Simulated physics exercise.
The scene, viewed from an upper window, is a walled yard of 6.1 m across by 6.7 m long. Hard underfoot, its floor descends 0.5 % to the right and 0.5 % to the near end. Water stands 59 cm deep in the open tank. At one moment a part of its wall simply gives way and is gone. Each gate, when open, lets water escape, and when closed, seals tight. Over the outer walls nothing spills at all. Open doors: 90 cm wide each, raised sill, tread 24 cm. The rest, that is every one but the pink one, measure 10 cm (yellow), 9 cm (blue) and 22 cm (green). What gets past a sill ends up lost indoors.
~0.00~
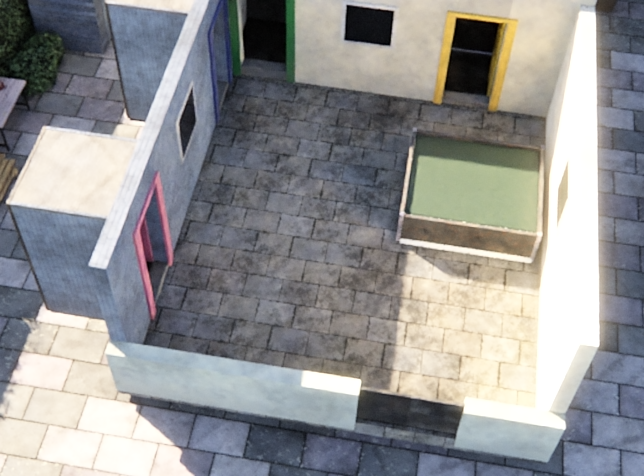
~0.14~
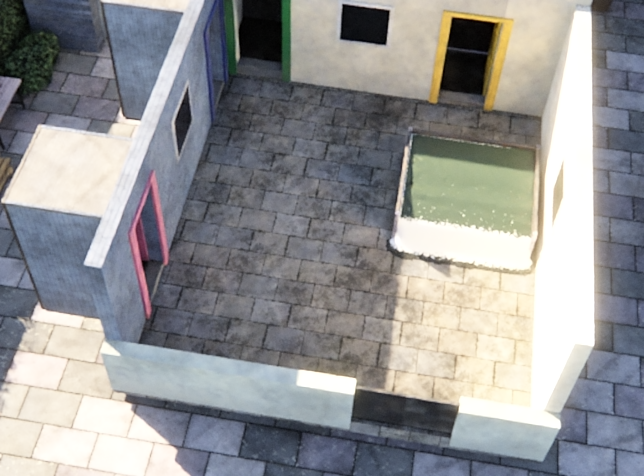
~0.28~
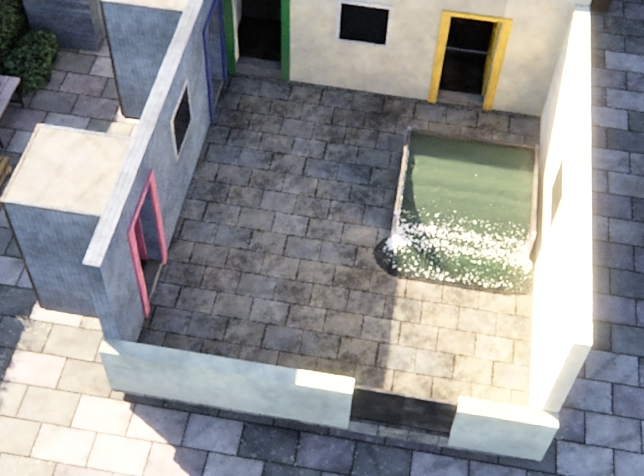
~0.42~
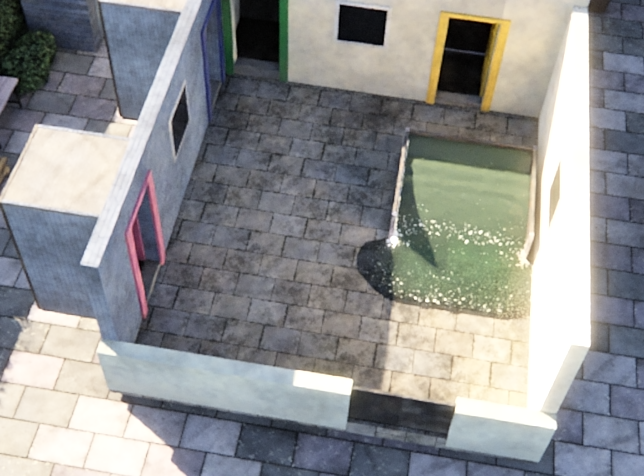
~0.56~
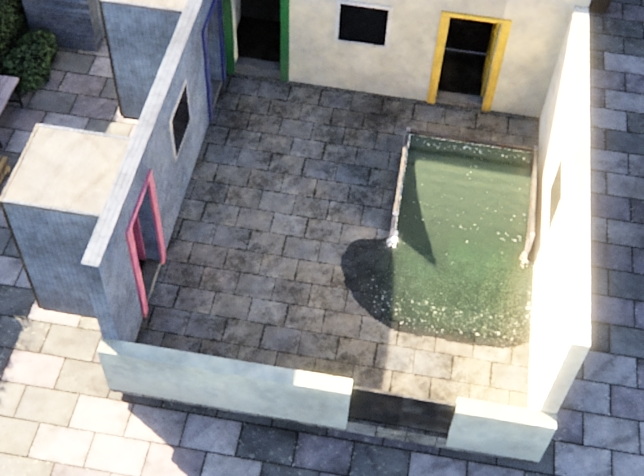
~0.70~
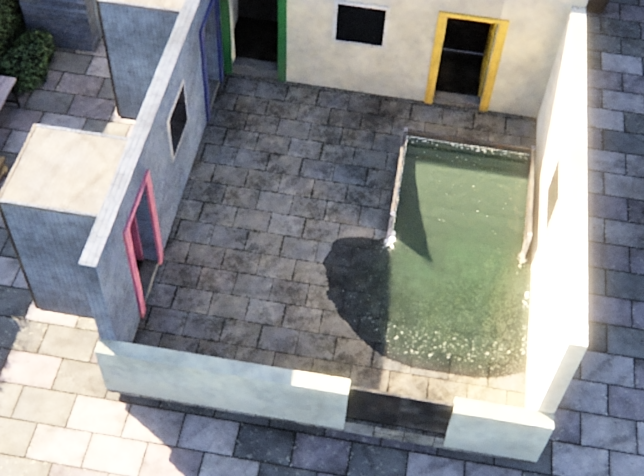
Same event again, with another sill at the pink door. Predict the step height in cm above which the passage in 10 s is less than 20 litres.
About 14.5 cm of height.
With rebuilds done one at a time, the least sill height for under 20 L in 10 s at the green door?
The green one would have to be about 10.5 cm high.
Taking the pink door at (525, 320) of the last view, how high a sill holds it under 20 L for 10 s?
Roughly 14.0 cm.
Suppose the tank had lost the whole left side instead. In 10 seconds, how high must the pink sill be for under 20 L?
Then the minimum is about 9.5 cm.
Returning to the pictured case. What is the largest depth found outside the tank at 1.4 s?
Around 40 centimetres.
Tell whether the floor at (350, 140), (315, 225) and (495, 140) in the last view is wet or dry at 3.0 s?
Listed order - unwetted, unwetted, unwetted.
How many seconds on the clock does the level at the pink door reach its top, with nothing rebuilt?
5.0 s.
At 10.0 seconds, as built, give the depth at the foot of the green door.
It comes to about 10.0 centimetres deep.
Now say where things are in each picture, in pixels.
The first frame shows the open tank at (474, 183) is whole and still, 59 cm deep; the pink door at (154, 251) is dry.
In the second frame, the front is at (396, 251), 0.3 m from the gap at (462, 239); 0.6 m2 of floor is wet, 59 cm left at the back.
In the third frame, water pours out at (460, 241) and has run 0.8 m, to (405, 276); about 11 cm deep outside, 59 cm at the back.
In the fourth frame, the gap is at (458, 242), the front 1.2 m out at (397, 297); the back of the open tank holds 59 cm.
In the fifth frame, the front is at (393, 325), 1.7 m from the gap at (459, 242); 4.6 m2 of floor is wet, 54 cm left at the back.
In the sixth frame, water pours out at (456, 243) and has run 2.3 m, to (409, 361); about 7 cm deep outside, 49 cm at the back; the pink door at (144, 250), 5.1 m from the gap, is still 3.0 m from the nearest water.
After 1.4 s water covers 30 % of the floor, deepest (40 cm) near (514, 435); it has not reached the pink door.
After 3.0 s water covers 35 % of the floor, deepest (33 cm) near (502, 433); it has not reached the pink door.
After 10.0 s water covers 95 % of the floor, deepest (10 cm) near (214, 105); 7 cm at the pink door, 57 litres in over its 11 cm sill.
At the pink door as built, the water arrived by 3.5 s and peaked near 20 cm at 4.8 s.
With a sill of 12 cm, 45 litres would have come in within the 10 s; with 16 cm, 12 litres. So under 20 litres takes about 14.5 cm.
